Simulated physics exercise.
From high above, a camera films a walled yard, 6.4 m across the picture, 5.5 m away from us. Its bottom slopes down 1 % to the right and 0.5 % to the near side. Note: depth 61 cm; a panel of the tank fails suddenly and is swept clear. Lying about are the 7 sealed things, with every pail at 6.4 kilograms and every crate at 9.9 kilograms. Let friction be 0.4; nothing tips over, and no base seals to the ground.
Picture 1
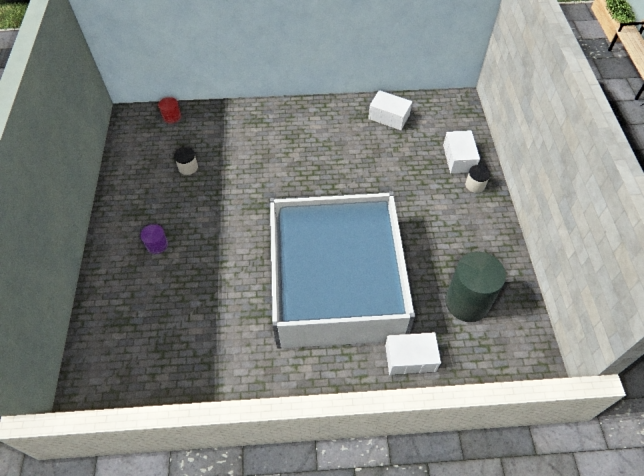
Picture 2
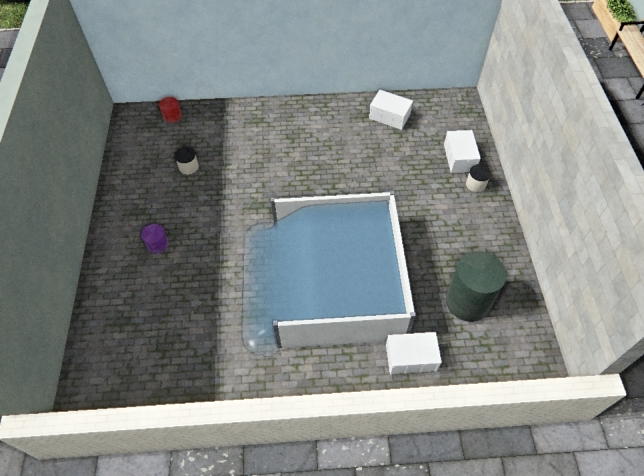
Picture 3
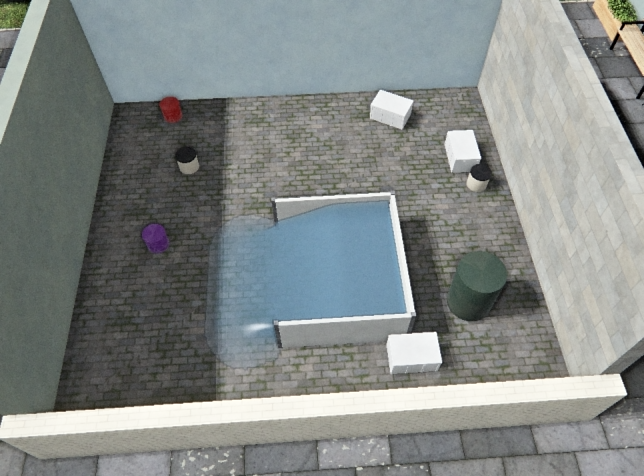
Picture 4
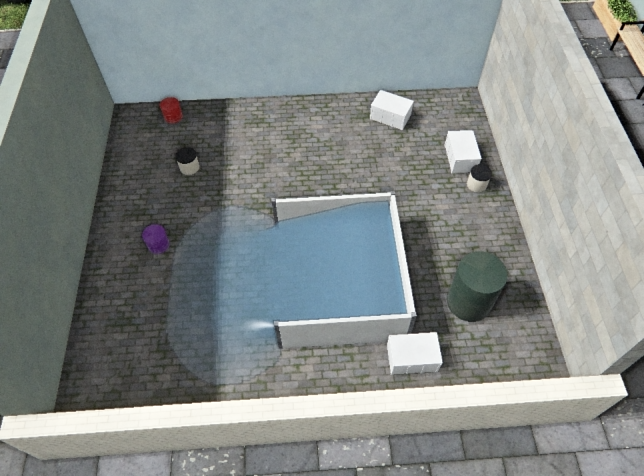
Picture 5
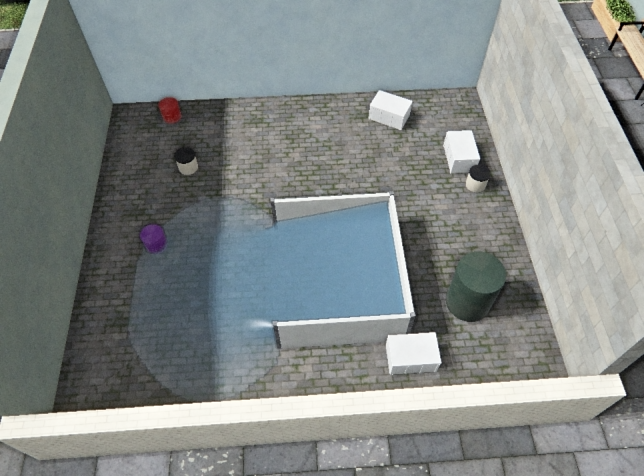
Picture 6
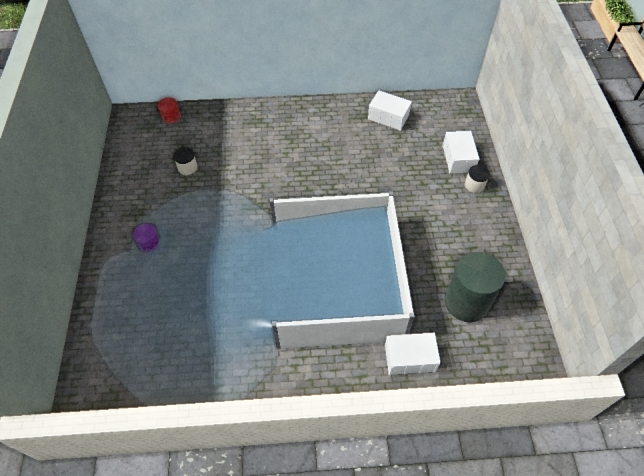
Water stands in a square white-walled tank in a walled, paved yard, until the tank's left panel gives way and the water pours out through the gap. It fans leftward across the paving in a widening, rounded sheet, reaching the purple pail and nudging it slightly left.
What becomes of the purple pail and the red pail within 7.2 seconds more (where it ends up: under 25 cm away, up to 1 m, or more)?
Result: The purple pail ends up well away; the red pail ends up well away.
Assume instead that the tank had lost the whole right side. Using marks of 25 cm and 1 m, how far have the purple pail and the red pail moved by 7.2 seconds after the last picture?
Then the purple pail remains roughly in place and the red pail remains roughly in place.
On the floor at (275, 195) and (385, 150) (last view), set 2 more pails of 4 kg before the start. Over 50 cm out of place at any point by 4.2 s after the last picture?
So it goes behind the line, then behind the line.
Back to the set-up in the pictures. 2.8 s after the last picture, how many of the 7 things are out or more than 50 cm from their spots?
Result: 2.
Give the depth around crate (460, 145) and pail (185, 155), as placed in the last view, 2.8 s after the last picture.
First about 0 cm, second about 5 cm.
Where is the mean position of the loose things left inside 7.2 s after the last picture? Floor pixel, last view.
Roughly at (430, 165).
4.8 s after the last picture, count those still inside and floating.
The count is 2.
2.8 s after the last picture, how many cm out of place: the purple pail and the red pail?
I'd guess about 250 cm and 80 cm by that point.
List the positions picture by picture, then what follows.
The first picture shows the purple pail at (152, 234) rests on the ground; the red pail at (168, 104) rests on the ground; 2.7 m2 under water; 0 of 7 have shifted.
The second picture shows the purple pail at (153, 233), on the bottom; the red pail at (168, 103), on the bottom; 3.7 m2 under water; 0 of 7 have shifted.
The third picture shows the purple pail at (153, 233), on the bottom; the red pail at (169, 103) rests on the ground; water covers 4.8 m2; 0 of 7 have shifted.
The fourth picture shows the purple pail at (154, 234) rests on the ground; the red pail at (169, 104) rests on the ground; 6.3 m2 under water; 0 of 7 have shifted.
The fifth picture shows the purple pail at (151, 234), on the bottom; the red pail at (168, 104) rests on the ground; 7.8 m2 under water; 0 of 7 have shifted.
The sixth picture shows the purple pail at (145, 233) rests on the ground, 10 cm from its start; the red pail at (167, 104), on the bottom; 9.4 m2 under water; 1 of 7 have shifted.
Then, 0.9 s after the last picture the purple pail is near (95, 199), 1.0 m from its start, afloat; the red pail is near (167, 104), 0.0 m from its start, aground; 1 afloat.
Then, 2.8 s after the last picture the purple pail is near (212, 116), 2.4 m from its start, aground; the red pail is near (215, 101), 0.8 m from its start, afloat; 1 afloat.
Then, 4.8 s after the last picture the purple pail is near (304, 117), 3.1 m from its start, aground; the red pail is near (342, 115), 2.9 m from its start, aground; 2 afloat.
Then, 7.2 s after the last picture the purple pail is near (376, 126), 3.9 m from its start, aground; the red pail is near (392, 116), 3.7 m from its start, aground; 3 afloat.
